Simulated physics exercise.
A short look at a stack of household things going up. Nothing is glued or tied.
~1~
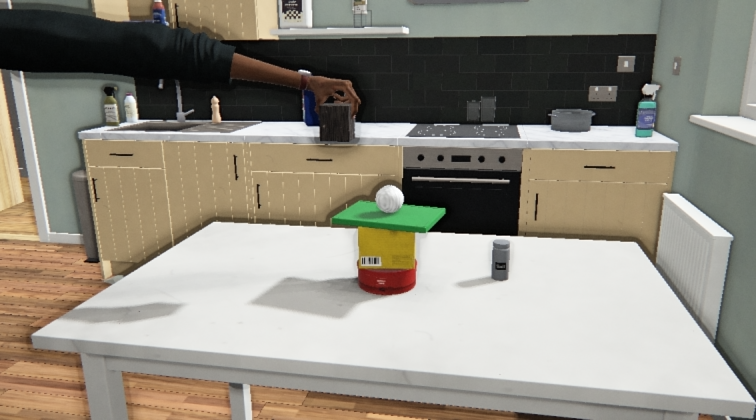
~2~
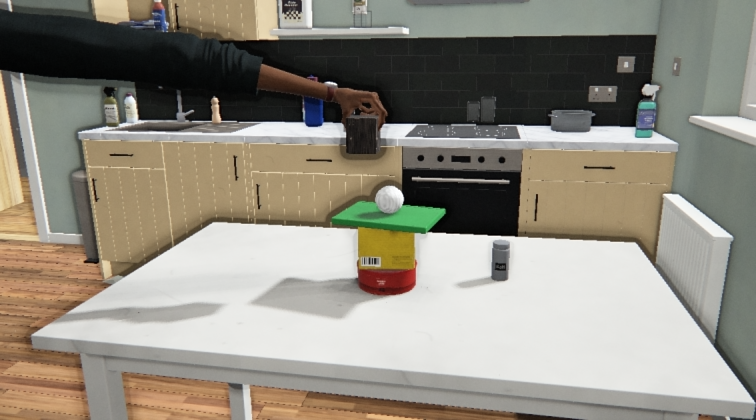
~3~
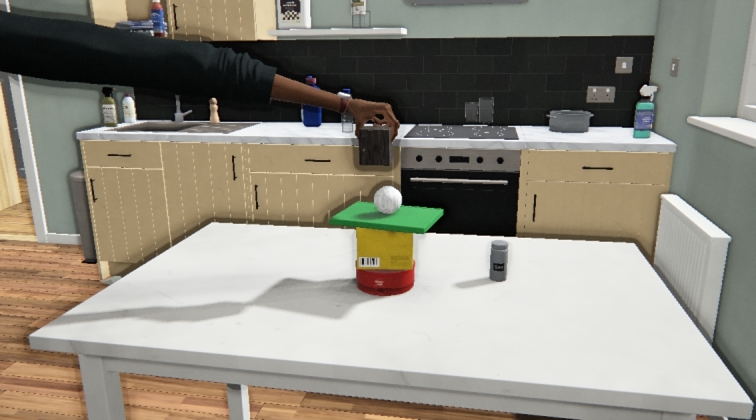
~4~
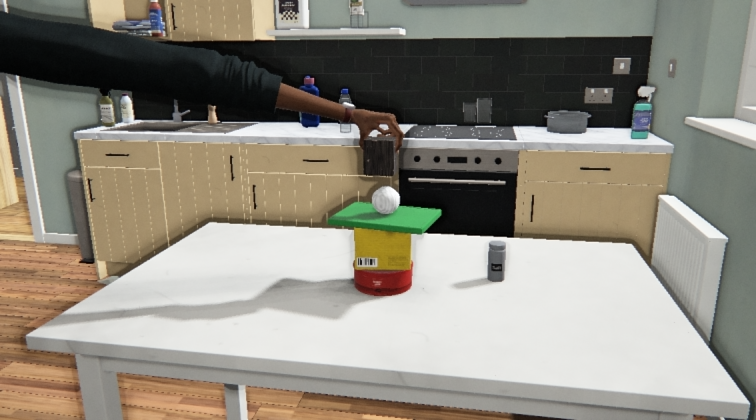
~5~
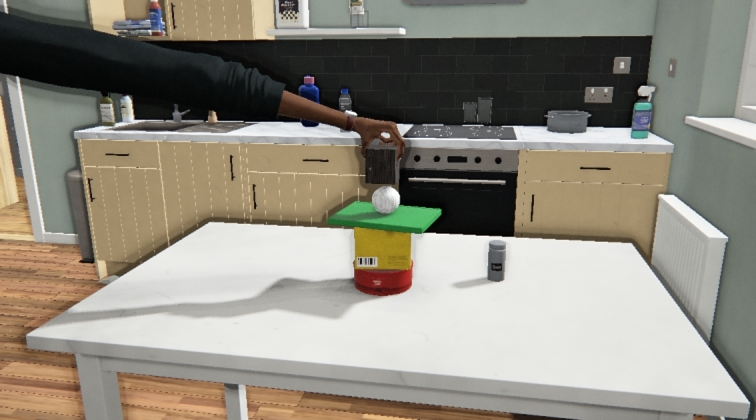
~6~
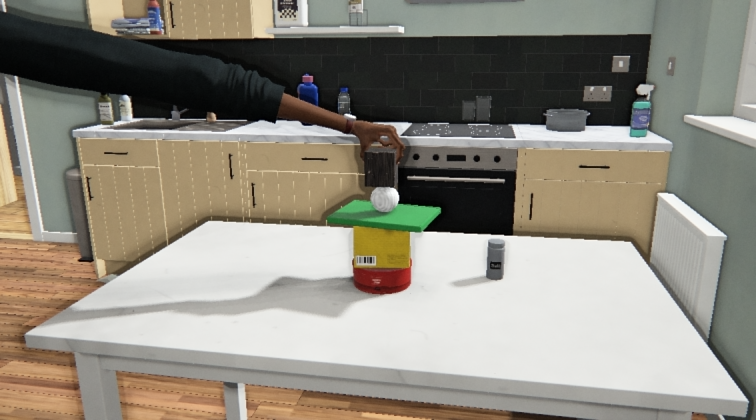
The clip opens with a dark-sleeved arm reaching in from the left, holding a black block above a stack of a red tub, yellow box, green tray and round white item. The hand moves the block right, then lowers it onto the white item, fingers still on it.
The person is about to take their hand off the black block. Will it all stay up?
It loses its balance.
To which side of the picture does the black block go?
To the left.
Then, 0.50 s after the last picture, black block now fallen.
Then, 0.70 s after the last picture, things are still on the move.
At rest, fallen, black block; the other 5 in place. Seen from the same camera at the end, black block near (341, 196). The pile comes apart.
